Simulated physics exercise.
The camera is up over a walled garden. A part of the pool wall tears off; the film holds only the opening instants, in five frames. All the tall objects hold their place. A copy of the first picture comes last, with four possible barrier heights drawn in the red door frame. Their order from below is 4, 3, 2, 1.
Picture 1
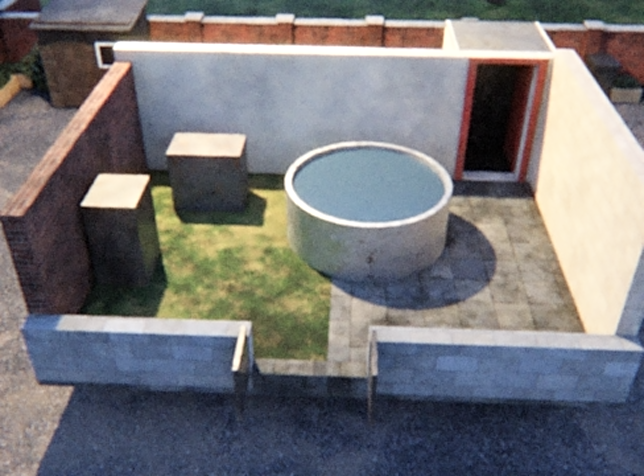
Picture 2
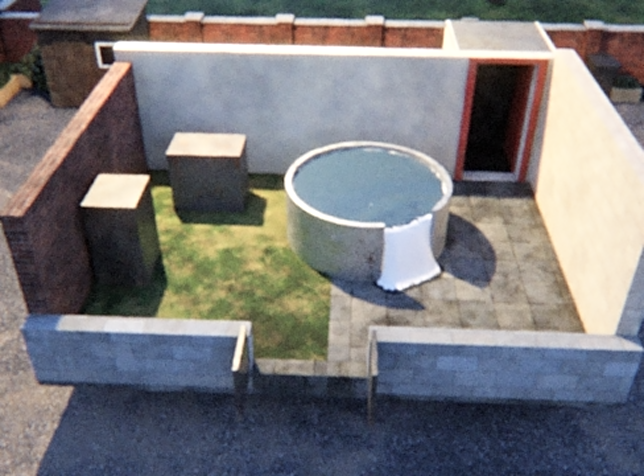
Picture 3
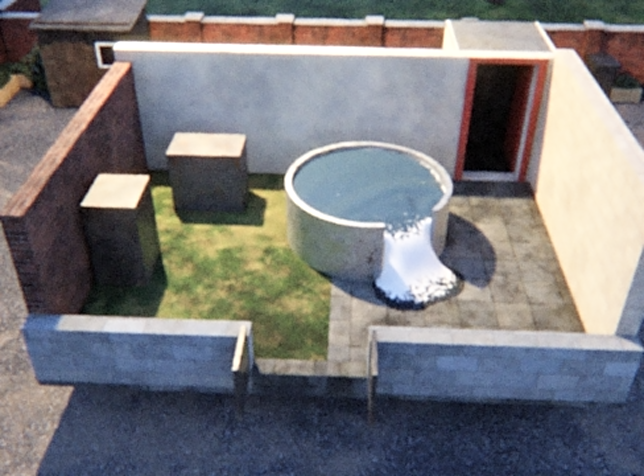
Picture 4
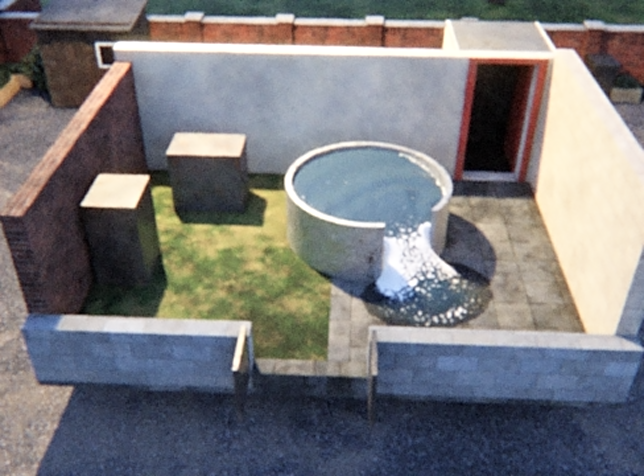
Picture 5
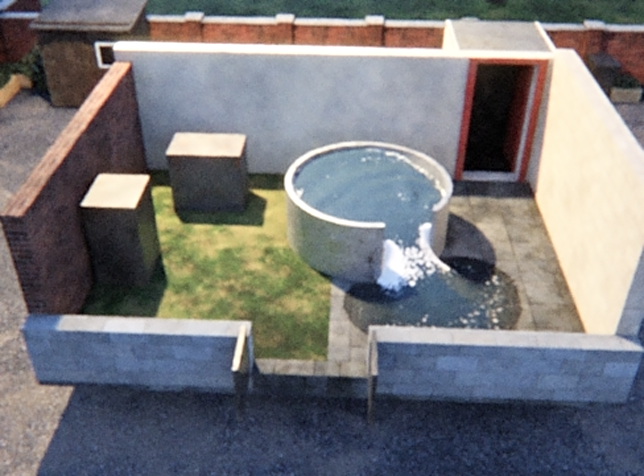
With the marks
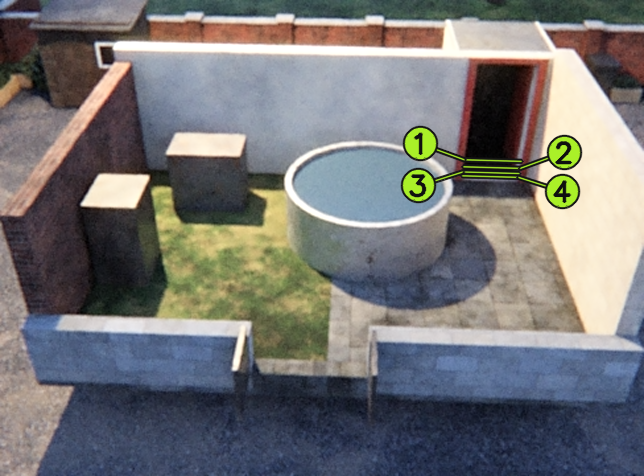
We see a walled garden from above, with a round pool of still water beside a grassy patch; then water pours through a gap in the pool's front right side and spreads across the paving in a widening dark puddle.
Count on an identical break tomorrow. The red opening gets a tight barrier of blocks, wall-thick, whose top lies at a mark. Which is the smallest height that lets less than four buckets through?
Use height 2.
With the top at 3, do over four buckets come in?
Yes.
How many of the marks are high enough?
Two.
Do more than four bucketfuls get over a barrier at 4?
Yes.
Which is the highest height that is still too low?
That is height 3.
On the marked copy, 1 at (492, 160); 2 at (491, 167); 3 at (490, 172); 4 at (490, 176); from the bottom up 4, 3, 2, 1.
For height 1, nothing gets over.
For height 2, a splash gets over, under a bucket.
For height 3, about 9 bucketfuls get in.
For height 4, dozens of bucketfuls pour in.
